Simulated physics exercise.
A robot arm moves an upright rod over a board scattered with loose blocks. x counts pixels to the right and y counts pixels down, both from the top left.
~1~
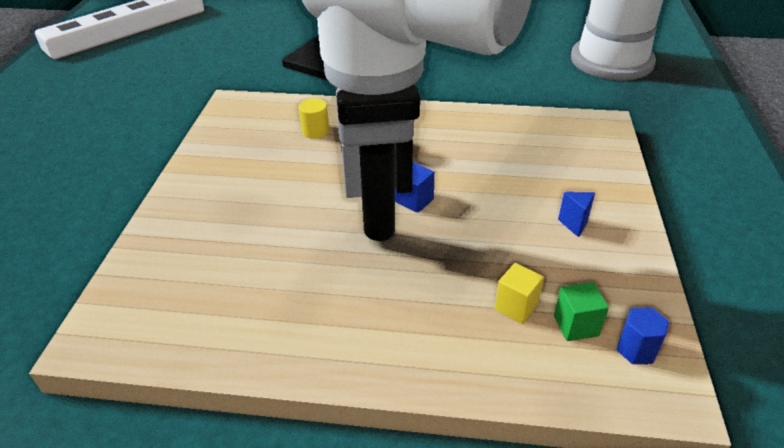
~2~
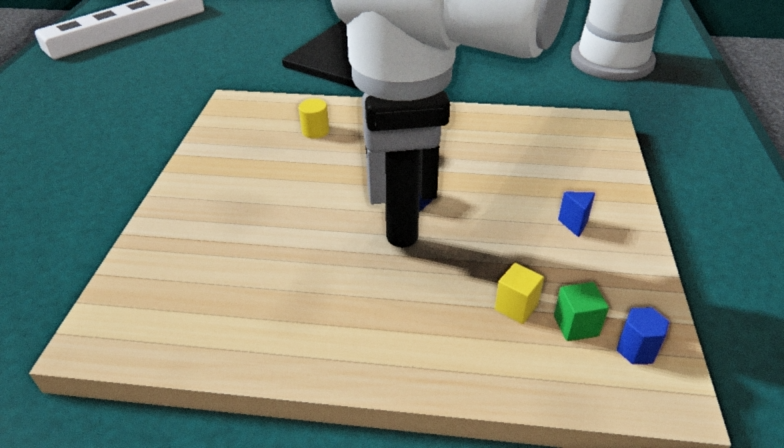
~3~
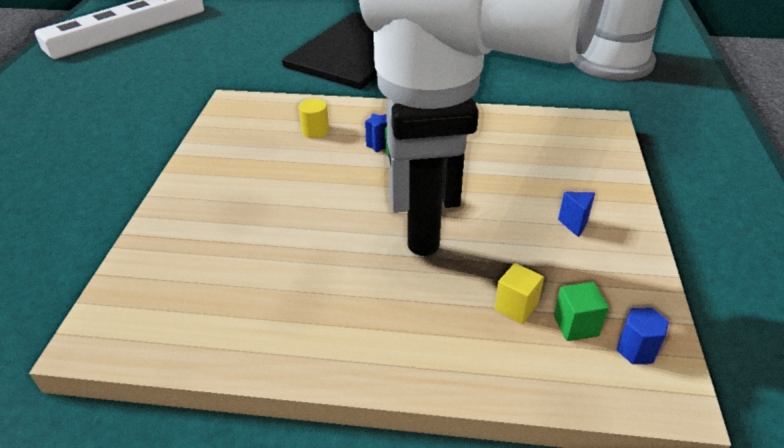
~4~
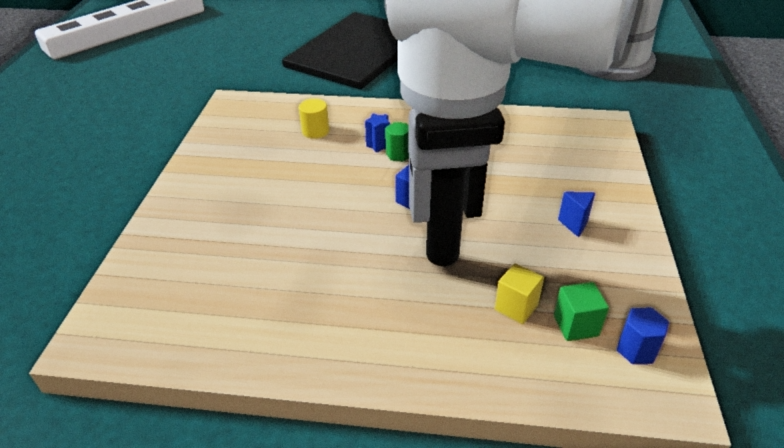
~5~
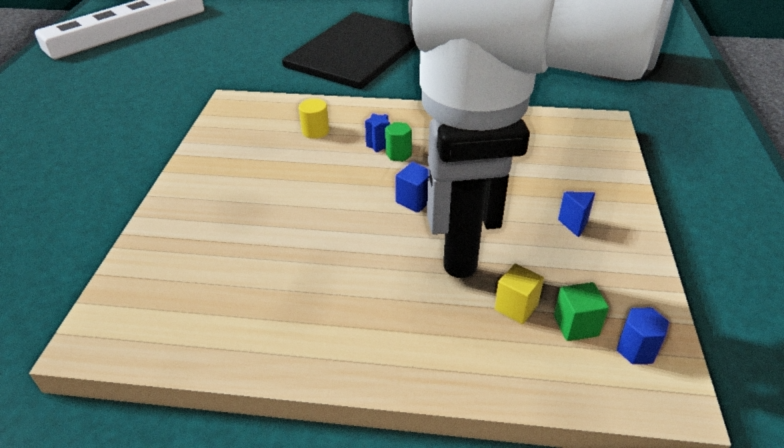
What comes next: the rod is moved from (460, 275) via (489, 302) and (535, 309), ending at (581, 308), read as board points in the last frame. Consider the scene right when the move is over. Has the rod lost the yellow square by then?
No, that is not how it ends up.
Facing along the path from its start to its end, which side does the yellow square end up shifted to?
Its sideways move is to the left.
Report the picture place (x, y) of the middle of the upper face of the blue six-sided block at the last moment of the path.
The blue six-sided block ends near (678, 338).
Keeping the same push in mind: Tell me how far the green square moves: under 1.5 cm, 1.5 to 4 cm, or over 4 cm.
It gets moved over 4 cm.
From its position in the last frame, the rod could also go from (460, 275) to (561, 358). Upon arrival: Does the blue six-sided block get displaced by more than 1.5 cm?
No, that is not what happens.
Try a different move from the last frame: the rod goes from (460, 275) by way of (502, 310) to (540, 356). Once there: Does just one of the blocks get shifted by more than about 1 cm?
No, I don't think so.
What follows on the original path. One third of the way, rod at (491, 295); yellow square at (530, 280).
Two thirds of the way, rod at (537, 301); yellow square at (578, 282), turned 35° anticlockwise; green square at (617, 303), turned 40° clockwise; blue six-sided block at (653, 323).
At the end, rod at (583, 301); yellow square at (626, 281), turned 40° anticlockwise; green square at (652, 308), turned 95° clockwise; blue six-sided block at (678, 338).
